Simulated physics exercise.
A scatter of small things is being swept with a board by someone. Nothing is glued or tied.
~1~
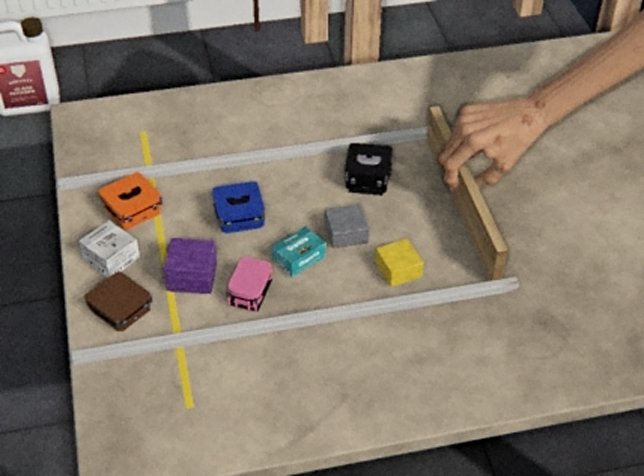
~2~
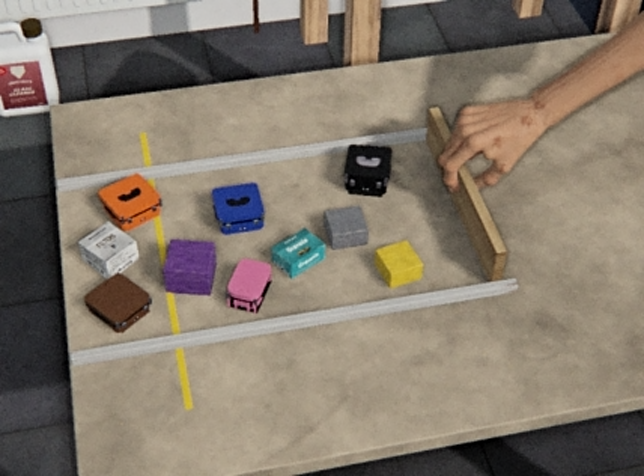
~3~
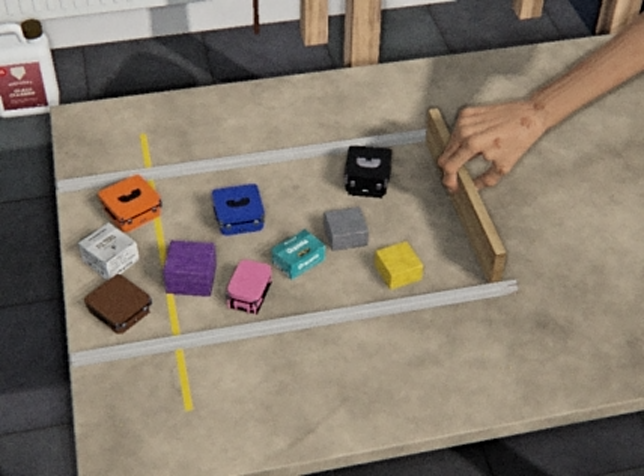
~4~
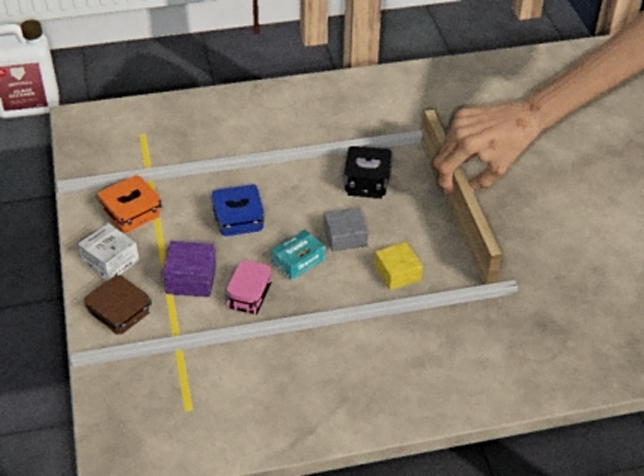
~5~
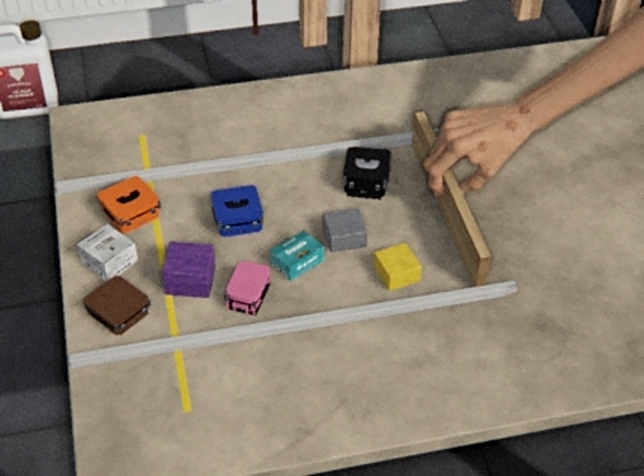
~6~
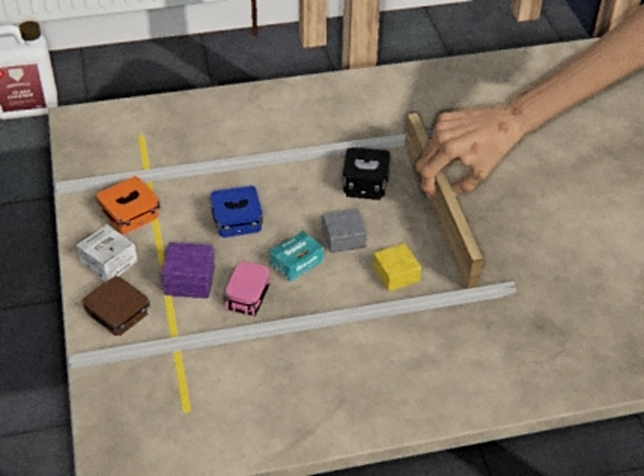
On a worn tabletop, a hand slid a wooden board a short way left between two pale rails, toward a scatter of small colourful boxes and blocks that stayed almost exactly where they were.
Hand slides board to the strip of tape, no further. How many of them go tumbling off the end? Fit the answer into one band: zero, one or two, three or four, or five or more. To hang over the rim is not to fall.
I would say one or two.
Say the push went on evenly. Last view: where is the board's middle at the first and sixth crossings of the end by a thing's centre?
At (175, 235) for the first, at (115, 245) for the sixth.
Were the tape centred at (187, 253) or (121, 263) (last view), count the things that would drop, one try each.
Respectively 0 and 5.
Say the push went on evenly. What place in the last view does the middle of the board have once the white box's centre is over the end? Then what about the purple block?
The middle is at (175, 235) when it's the white box, and at (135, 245) when it's the purple block.
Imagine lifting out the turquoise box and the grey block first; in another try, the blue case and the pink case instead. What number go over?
Try one: 0; try two: 0.
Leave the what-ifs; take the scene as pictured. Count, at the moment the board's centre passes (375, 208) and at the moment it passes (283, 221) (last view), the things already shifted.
The counts are 2 and 6.
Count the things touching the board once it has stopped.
3 of them.
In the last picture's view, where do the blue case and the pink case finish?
The blue case comes to rest close to (88, 234), while the pink case rests close to (118, 327).
Soon after, none off yet; white box at rest near (107, 253); brown case at rest near (117, 307); orange case at rest near (129, 206).
After that, none off yet; white box displaced a little near (84, 255); brown case moving near (111, 309); orange case displaced about its own width near (81, 205).
In the end, the number that fall off is one or two; gone, white box.
